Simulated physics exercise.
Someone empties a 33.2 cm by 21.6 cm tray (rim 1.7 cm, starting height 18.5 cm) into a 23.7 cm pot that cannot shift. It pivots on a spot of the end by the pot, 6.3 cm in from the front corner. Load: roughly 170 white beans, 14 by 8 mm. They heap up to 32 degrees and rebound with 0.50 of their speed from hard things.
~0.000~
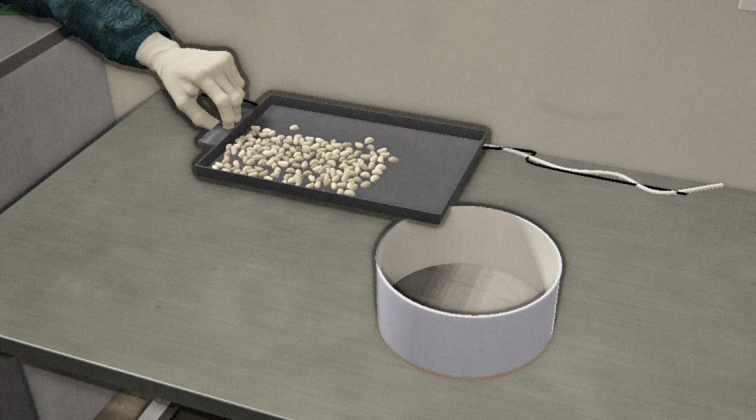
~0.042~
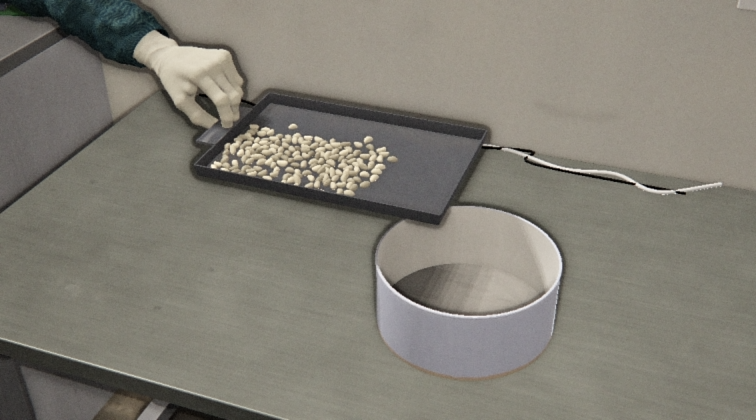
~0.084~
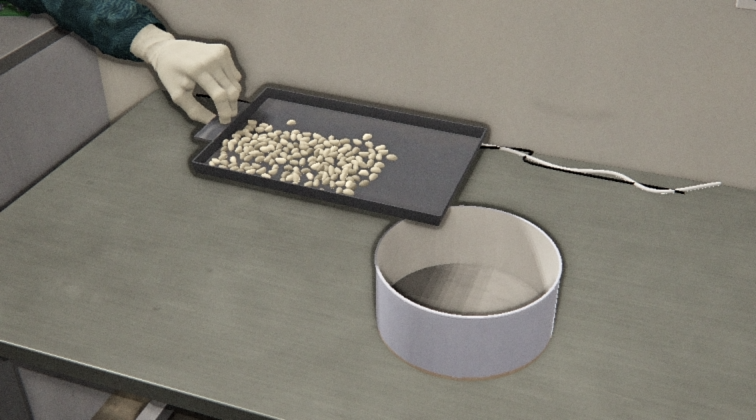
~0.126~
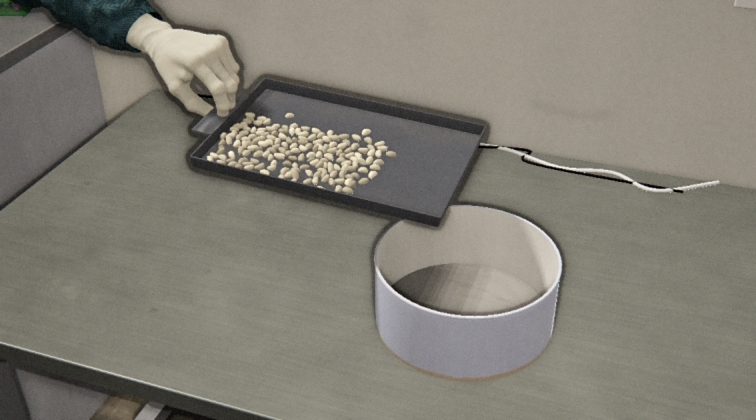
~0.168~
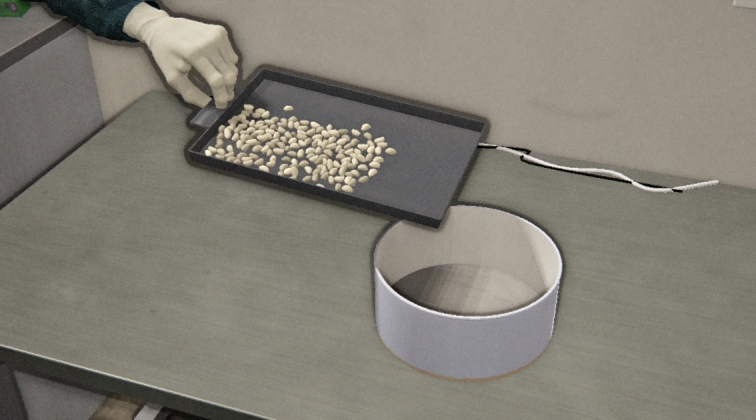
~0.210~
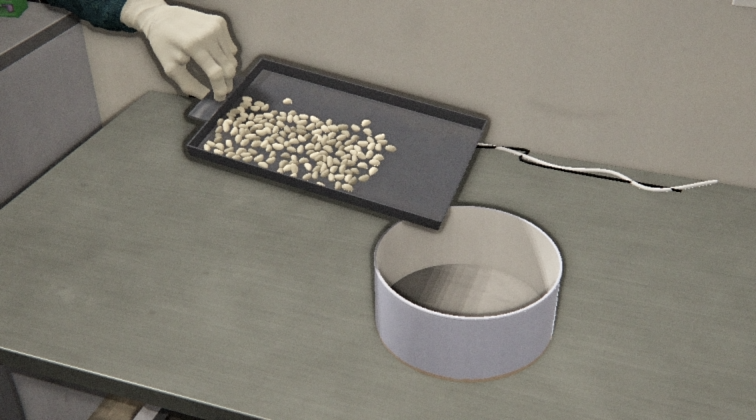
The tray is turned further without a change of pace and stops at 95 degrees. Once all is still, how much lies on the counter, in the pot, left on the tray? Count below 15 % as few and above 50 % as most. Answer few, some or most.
Counter: Few, pot: Most, tray: Few.
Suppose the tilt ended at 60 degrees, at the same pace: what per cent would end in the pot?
It would be near 55 per cent.
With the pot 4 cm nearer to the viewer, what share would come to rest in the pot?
Then about 100 per cent.
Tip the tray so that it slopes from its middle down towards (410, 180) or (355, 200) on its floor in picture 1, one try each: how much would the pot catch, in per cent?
Some 100 and 60 per cent.
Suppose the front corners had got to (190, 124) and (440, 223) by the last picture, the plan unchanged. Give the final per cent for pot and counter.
Pot 100, counter 0.
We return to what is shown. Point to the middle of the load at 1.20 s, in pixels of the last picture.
At about (438, 255).
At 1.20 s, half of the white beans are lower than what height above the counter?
Roughly 14 cm.
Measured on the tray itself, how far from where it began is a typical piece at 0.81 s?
Some 12 cm.
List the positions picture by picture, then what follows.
In the first frame, tray tilt 0 degrees, front corners at (198, 165) and (439, 213); middle of the pieces at (299, 159); pot at (468, 257).
In the second frame, tray tilt 0 degrees, front corners at (196, 164) and (439, 213); middle of the pieces at (298, 158).
In the third frame, tray tilt 2 degrees, front corners at (195, 161) and (439, 214); middle of the pieces at (297, 155).
In the fourth frame, tray tilt 4 degrees, front corners at (193, 156) and (439, 216), lowest corner right front; middle of the pieces at (295, 150).
In the fifth frame, tray tilt 7 degrees, front corners at (191, 150) and (439, 218), lowest corner right front; middle of the pieces at (295, 146).
In the sixth frame, tray tilt 10 degrees, front corners at (190, 145) and (440, 220), lowest corner right front; middle of the pieces at (294, 141); pot at (467, 257). Its pace works out near 65 degrees a second.
After 0.81 s, tilt 50 degrees; the tray holds 100 %, the pot 0 %.
Then, at 1.20 s, tilt 77 degrees; the tray holds 45 %, the pot 45 %.
Then, at 1.69 s, tilt 95 degrees; the tray holds 5 %, the pot 95 %.
In the end, at 2.7 s, counter 0 %, pot 100 %, tray 0 %.
